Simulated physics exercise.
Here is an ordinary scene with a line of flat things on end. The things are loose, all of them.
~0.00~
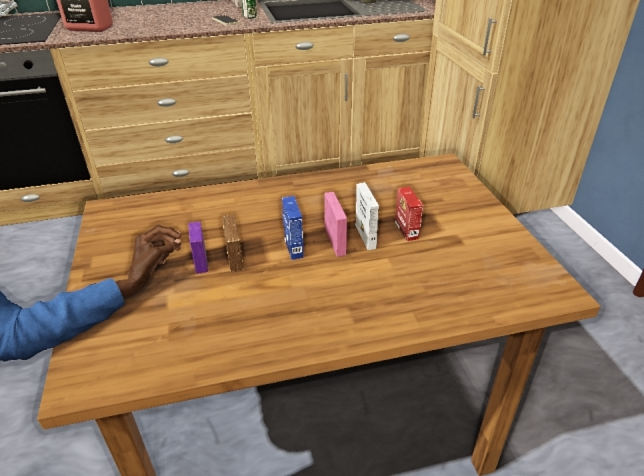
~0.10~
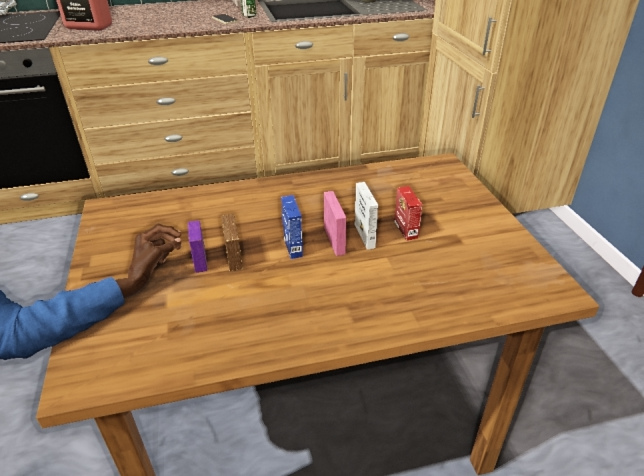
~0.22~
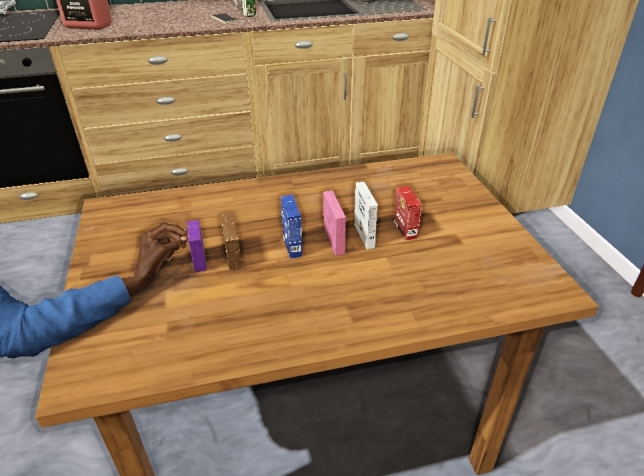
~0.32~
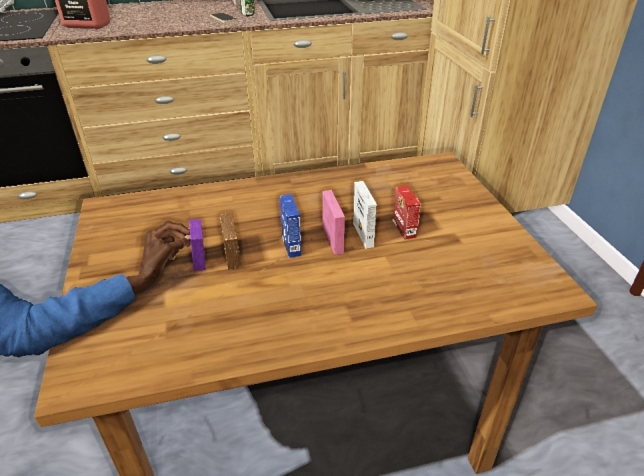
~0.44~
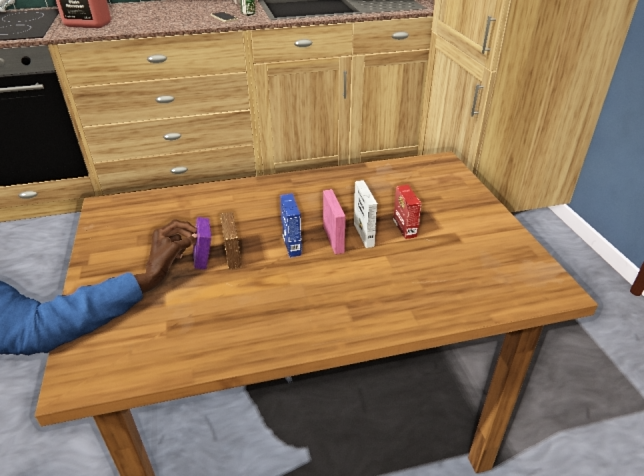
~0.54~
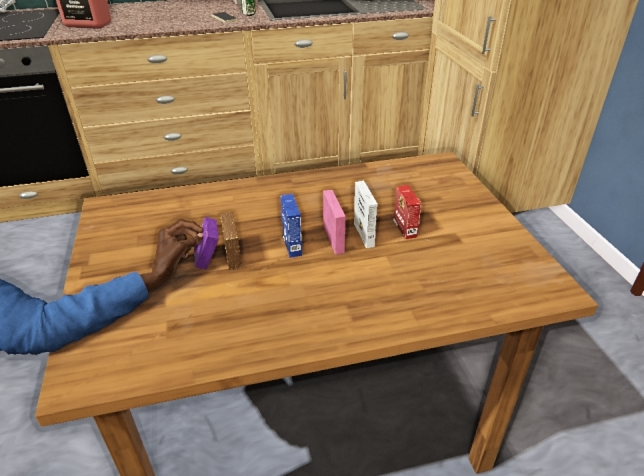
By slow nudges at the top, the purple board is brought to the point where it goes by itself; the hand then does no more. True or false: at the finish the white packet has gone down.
False, it is still up.
After 0.64 s, purple board 35° over; brown board turned 3° from how it was put.
After 0.74 s, purple board 36° over; brown board turned 4° from how it was put.
After 1.24 s, white packet resting near (365, 215).
In the end (1.6 s), left askew, brown board; the other 3 unmoved. At the end, from the last picture's camera, white packet near (365, 215).
